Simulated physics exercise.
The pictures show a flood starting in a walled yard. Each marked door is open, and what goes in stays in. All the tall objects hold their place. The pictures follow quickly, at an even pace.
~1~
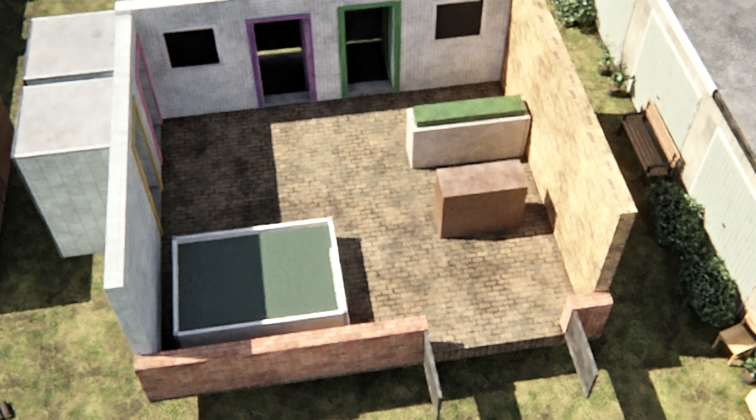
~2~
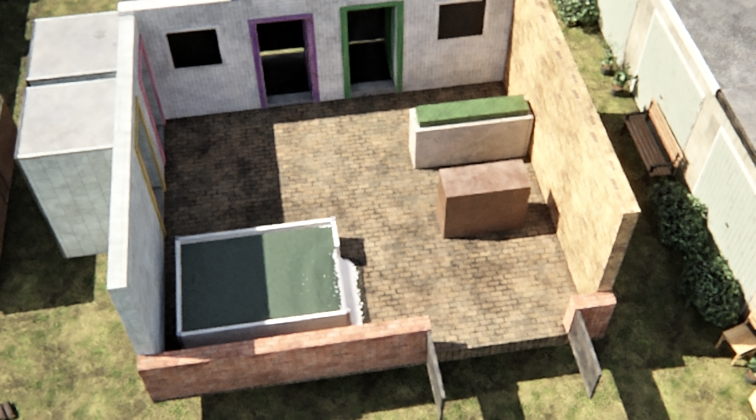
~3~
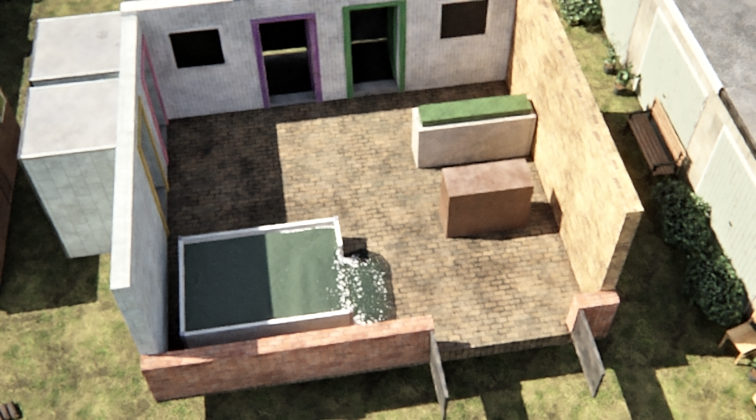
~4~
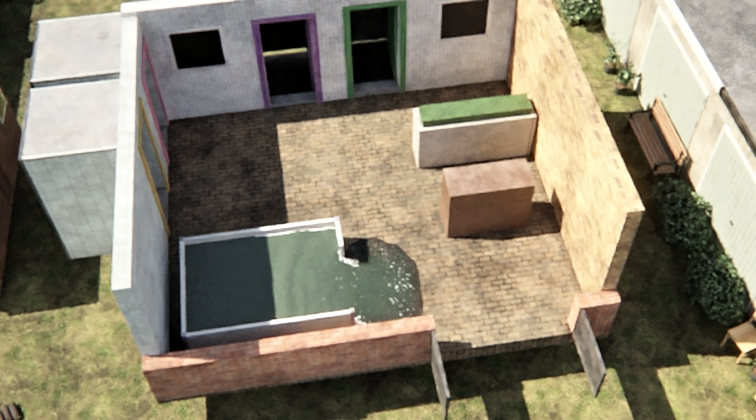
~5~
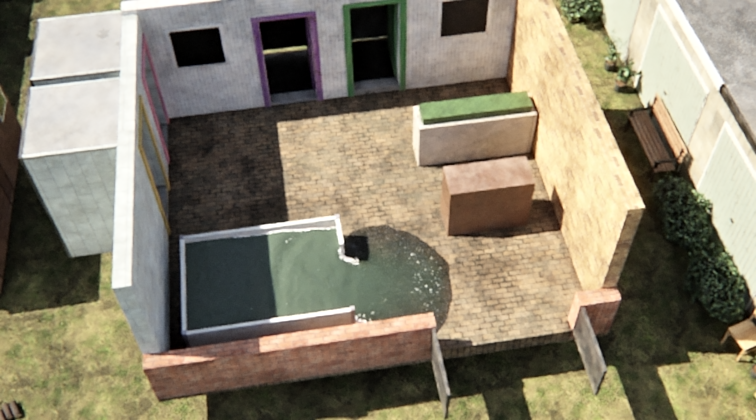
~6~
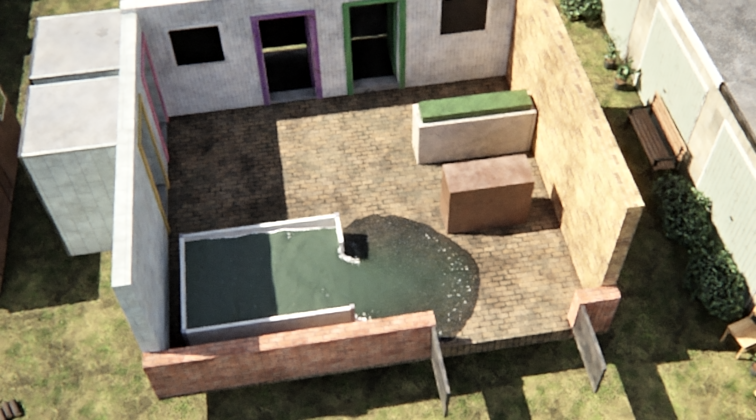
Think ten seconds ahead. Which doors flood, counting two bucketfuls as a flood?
One by one: The purple door admits no more than that; the pink door admits no more than that; the green door admits no more than that; the yellow door admits no more than that.
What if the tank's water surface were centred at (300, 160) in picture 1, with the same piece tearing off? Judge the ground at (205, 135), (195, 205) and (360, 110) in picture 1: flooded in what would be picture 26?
One after the other: Dry, free of water, under water.
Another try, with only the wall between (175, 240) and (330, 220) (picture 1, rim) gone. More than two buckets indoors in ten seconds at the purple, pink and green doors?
In short: The purple door takes more; the pink door is over; the green door is under.
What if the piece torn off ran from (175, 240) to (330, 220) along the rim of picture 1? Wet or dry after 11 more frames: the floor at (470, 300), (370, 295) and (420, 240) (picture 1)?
In turn: No water, not flooded, dry.
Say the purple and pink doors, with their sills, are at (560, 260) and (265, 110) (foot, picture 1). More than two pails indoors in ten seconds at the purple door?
In short: Purple is over.
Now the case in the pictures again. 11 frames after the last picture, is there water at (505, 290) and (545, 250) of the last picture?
In turn: Covered, flooded.
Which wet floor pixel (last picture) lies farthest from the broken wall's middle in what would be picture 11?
At about (575, 294).
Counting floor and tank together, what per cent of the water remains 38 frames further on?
Some 78 per cent.
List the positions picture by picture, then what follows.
The open tank at (257, 277) is whole and still, in the first frame.
Water pours out at (341, 290) and has run to a hidden place, in the second frame.
Water pours out at (345, 291) and has run to a hidden place, in the third frame.
Water pours out at (346, 291) and has run to (400, 255), in the fourth frame.
Water pours out at (346, 290) and has run to (439, 262), in the fifth frame.
Water pours out at (346, 287) and has run to (468, 259), in the sixth frame.
A moment on, water covers 25 % of the floor; the purple door not reached, the pink door not reached, the green door not reached, the yellow door not reached.
Next, water covers 30 % of the floor; the purple door not reached, the pink door not reached, the green door not reached, the yellow door not reached.
Then, water covers 40 % of the floor; the purple door not reached, the pink door not reached, the green door not reached, the yellow door not reached.
Later, water covers 50 % of the floor; the purple door not reached, the pink door not reached, the green door wet at the sill, nothing in, the yellow door not reached.
In the end, water covers 85 % of the floor; the purple door wet at the sill, nothing in, the pink door wet at the sill, nothing in, the green door wet at the sill, nothing in, the yellow door wet at the sill, nothing in.
